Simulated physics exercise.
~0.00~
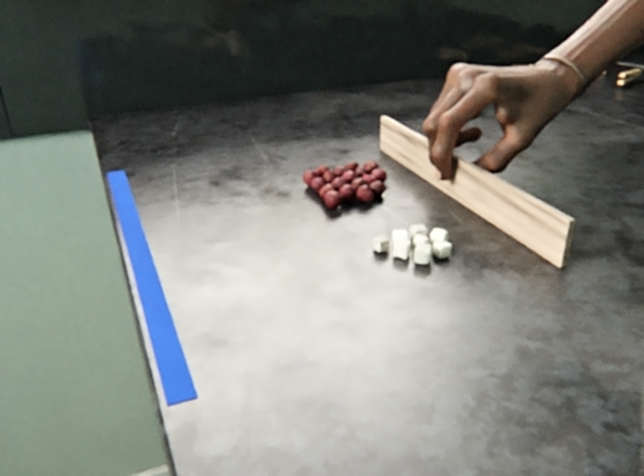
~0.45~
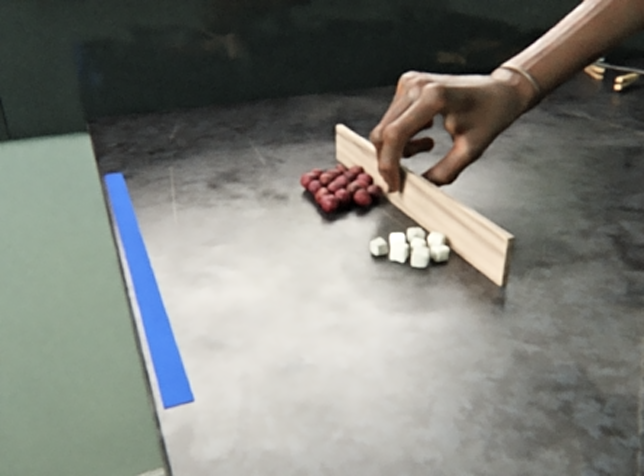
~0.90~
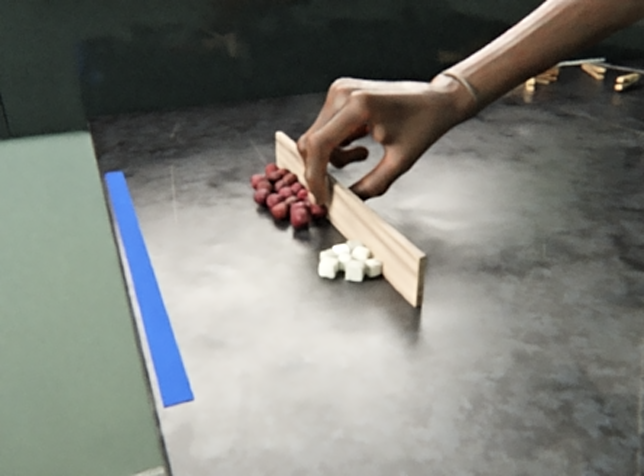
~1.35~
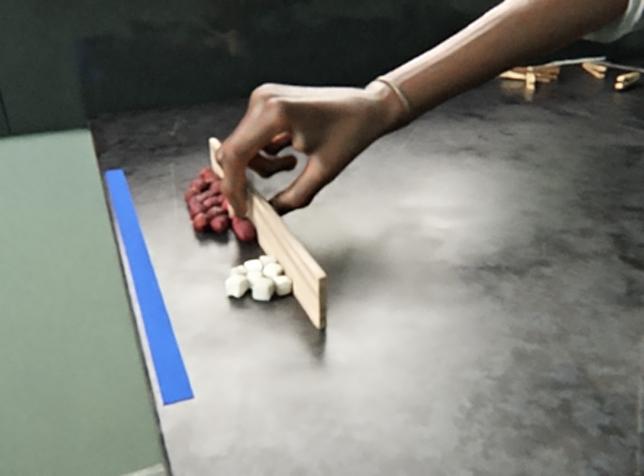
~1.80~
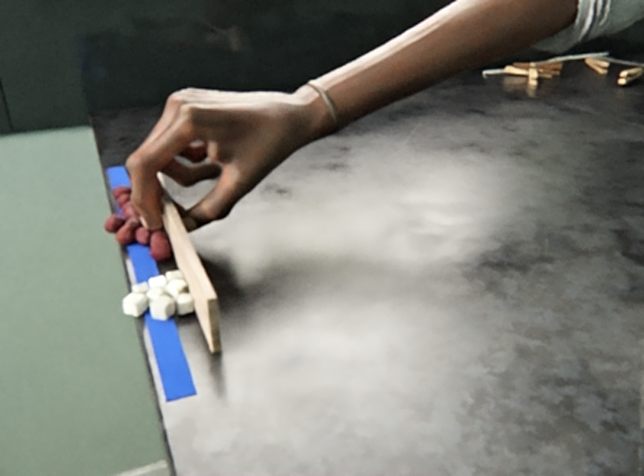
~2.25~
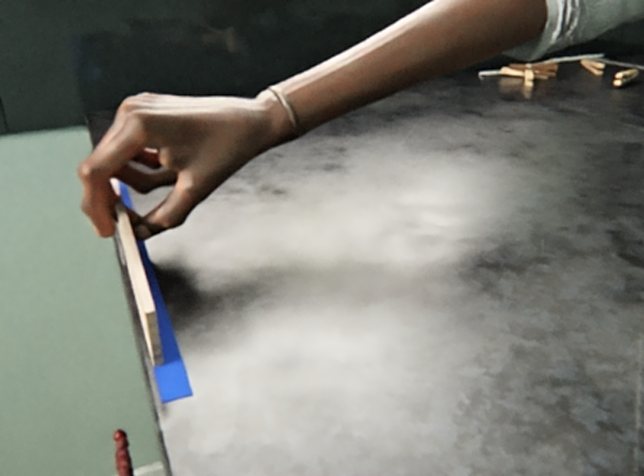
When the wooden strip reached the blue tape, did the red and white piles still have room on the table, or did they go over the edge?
Both piles went over the edge. The wooden strip pushed the dark red balls and the white cubes across the blue tape, and neither pile was left on the table.
